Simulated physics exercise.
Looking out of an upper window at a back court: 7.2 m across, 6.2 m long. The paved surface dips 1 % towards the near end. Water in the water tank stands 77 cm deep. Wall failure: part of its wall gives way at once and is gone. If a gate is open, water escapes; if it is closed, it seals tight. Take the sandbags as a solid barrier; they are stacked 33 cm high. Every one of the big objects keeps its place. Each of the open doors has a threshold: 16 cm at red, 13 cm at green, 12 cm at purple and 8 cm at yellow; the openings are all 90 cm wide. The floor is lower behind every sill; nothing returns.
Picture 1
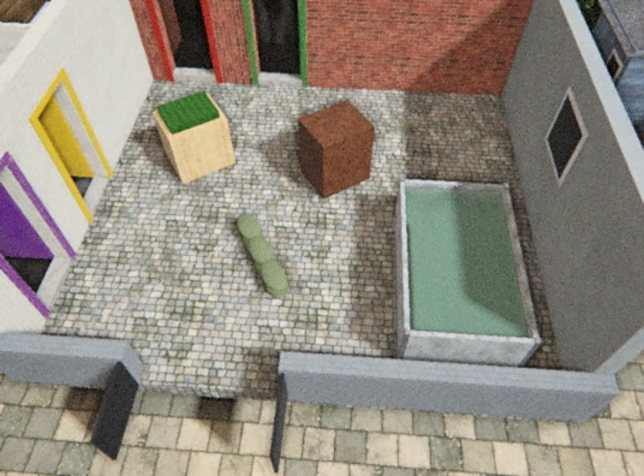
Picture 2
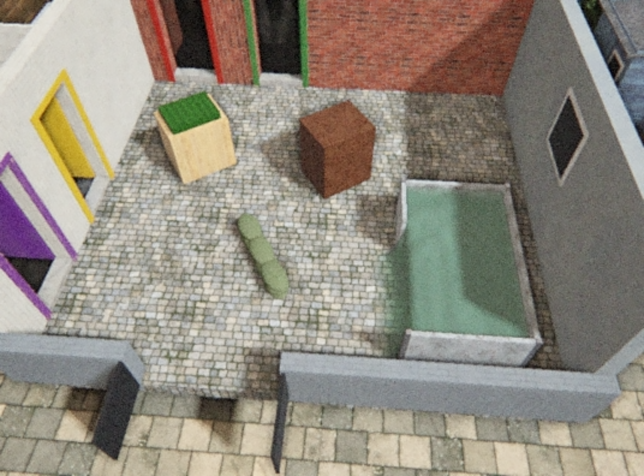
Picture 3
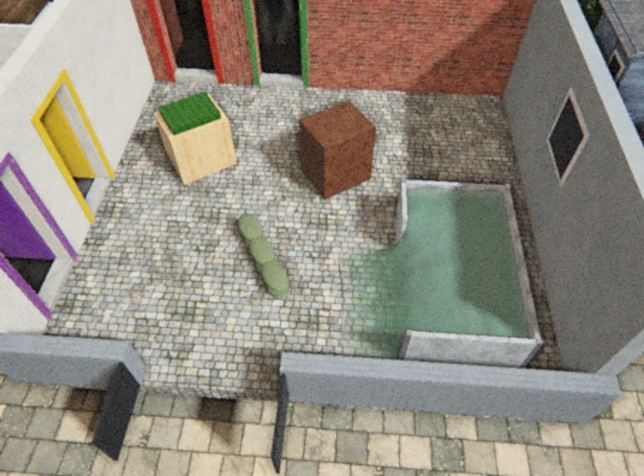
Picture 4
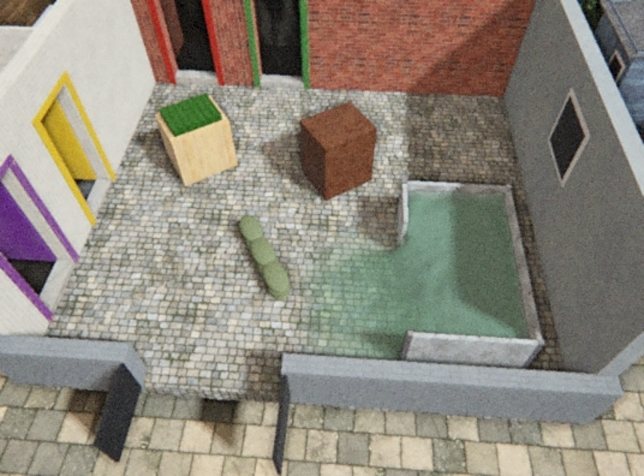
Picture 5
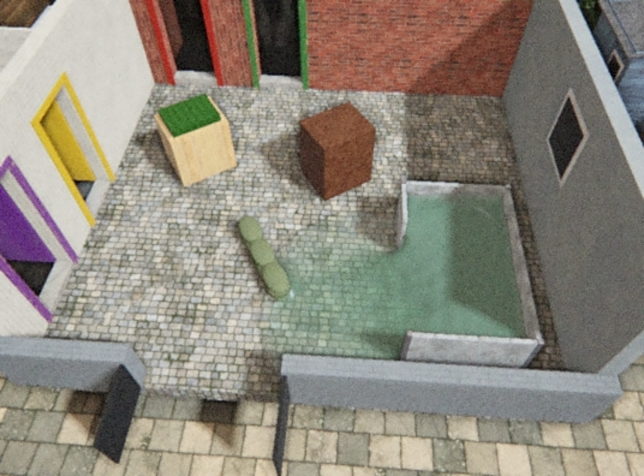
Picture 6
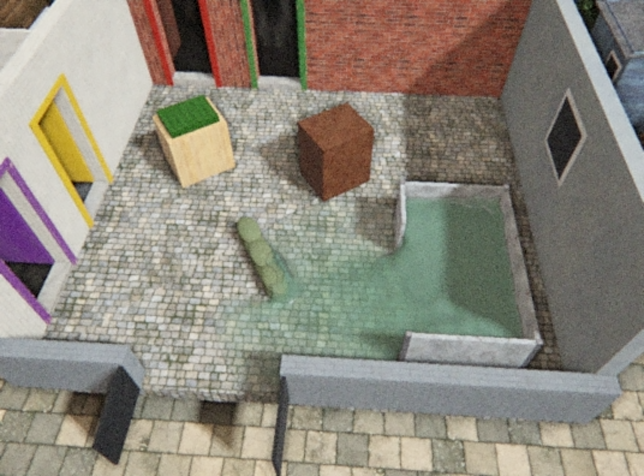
In a walled, paved courtyard, the left side of a water tank gave way, and greenish water poured out and spread leftward across the paving, reaching the row of sandbags.
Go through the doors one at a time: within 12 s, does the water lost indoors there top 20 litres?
In order: At the red door the inflow will be within bounds, at the green door the inflow will be within bounds, at the purple door the inflow will be out of bounds, at the yellow door the inflow will be within bounds.
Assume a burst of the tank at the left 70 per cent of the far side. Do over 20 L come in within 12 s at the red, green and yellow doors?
Red falls short; green falls short; yellow falls short.
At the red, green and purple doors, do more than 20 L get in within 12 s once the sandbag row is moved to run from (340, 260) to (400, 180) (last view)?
Then the red door is fine, the green door is fine, and the purple door is too much.
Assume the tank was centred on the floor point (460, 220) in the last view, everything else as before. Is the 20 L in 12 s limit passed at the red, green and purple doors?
Checking the limit: Red is within it, green is within it and purple is within it.
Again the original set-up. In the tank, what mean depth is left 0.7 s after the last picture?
39 cm.
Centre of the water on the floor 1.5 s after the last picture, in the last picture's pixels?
Its balance point sits around (328, 290).
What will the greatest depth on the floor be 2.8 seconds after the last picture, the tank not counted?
About 24 cm at most.
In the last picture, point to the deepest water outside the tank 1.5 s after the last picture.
Look at roughly (38, 350).
Then, 0.7 s after the last picture water covers 30 % of the floor and is deepest (44 cm) near (291, 296); red door not reached, green door not reached, purple door not reached, yellow door not reached.
Then, 1.5 s after the last picture water covers 45 % of the floor and is deepest (44 cm) near (38, 350); red door not reached, green door not reached, purple door 19 cm at the sill, 2 L in, yellow door not reached.
Then, 2.8 s after the last picture water covers 60 % of the floor and is deepest (24 cm) near (93, 341); red door 7 cm at the sill, 0 L in, green door 12 cm at the sill, 2 L in, purple door 21 cm at the sill, 48 L in, yellow door 6 cm at the sill, 0 L in.
Then, 6.3 s after the last picture water covers 85 % of the floor and is deepest (13 cm) near (142, 133); red door 10 cm at the sill, 7 L in, green door 8 cm at the sill, 3 L in, purple door 7 cm at the sill, 80 L in, yellow door 5 cm at the sill, 0 L in.
Then, 11.3 s after the last picture water covers 95 % of the floor and is deepest (8 cm) near (538, 310); red door 3 cm at the sill, 7 L in, green door 2 cm at the sill, 3 L in, purple door 5 cm at the sill, 80 L in, yellow door 5 cm at the sill, 1 L in.
